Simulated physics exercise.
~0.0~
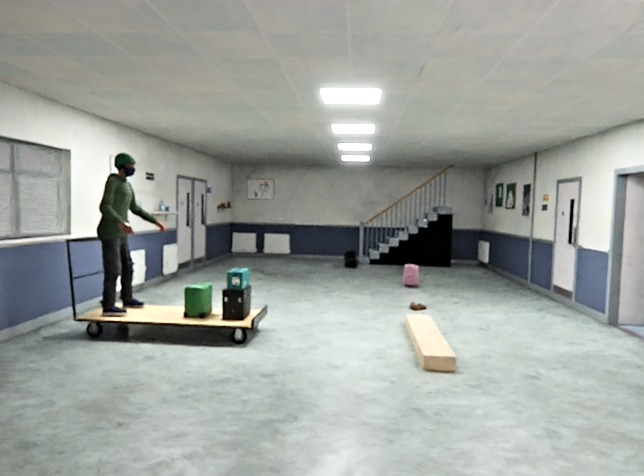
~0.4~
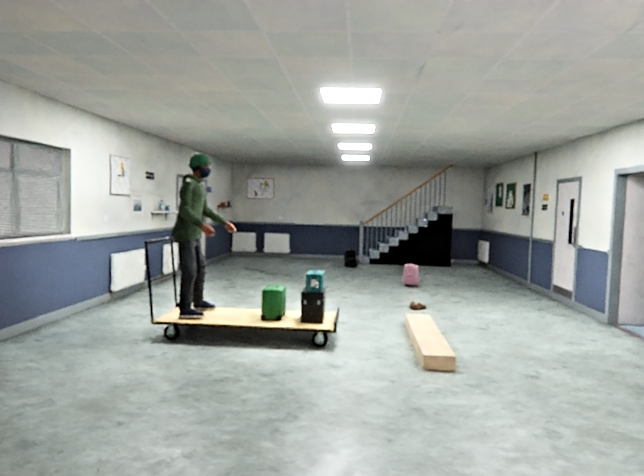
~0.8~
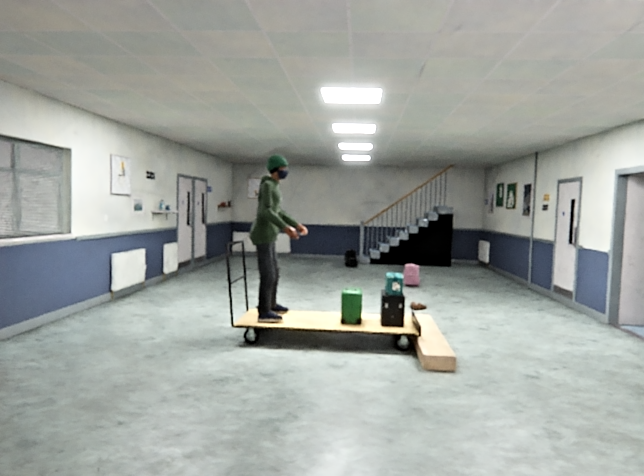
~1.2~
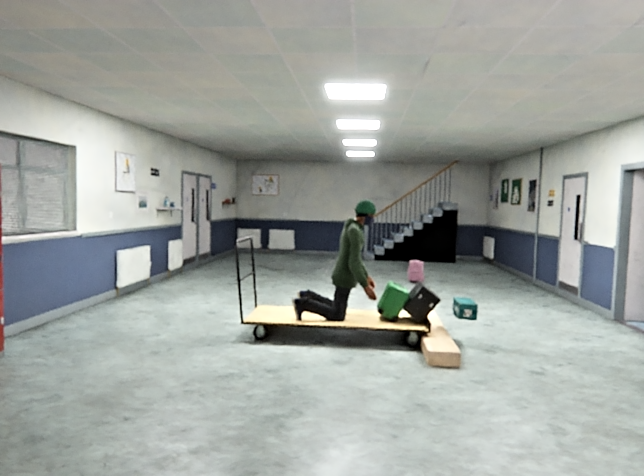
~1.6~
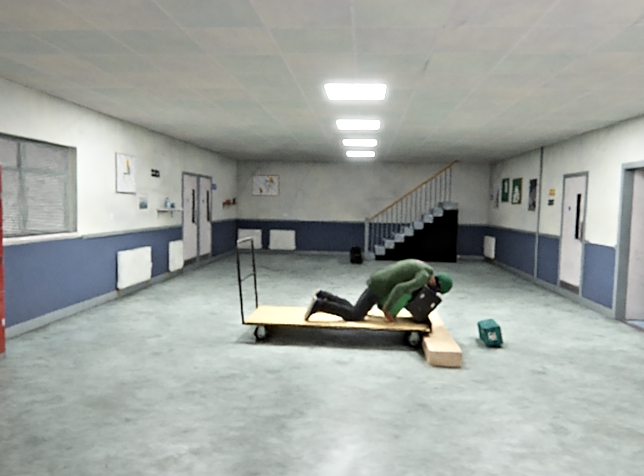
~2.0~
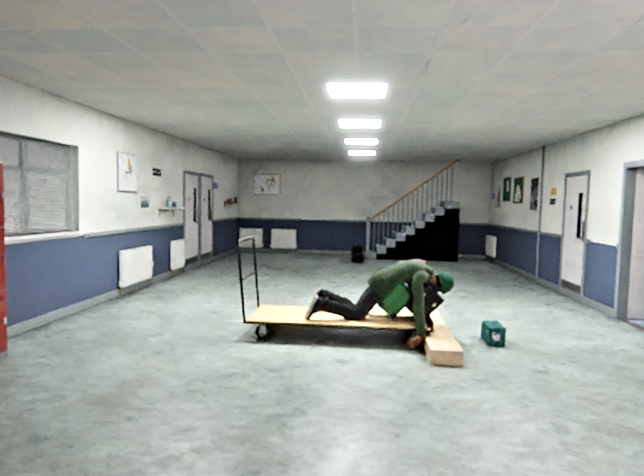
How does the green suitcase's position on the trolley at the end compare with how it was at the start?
At the start the green suitcase stands upright on the deck, but by the end it is leaning over beneath the slumped person.
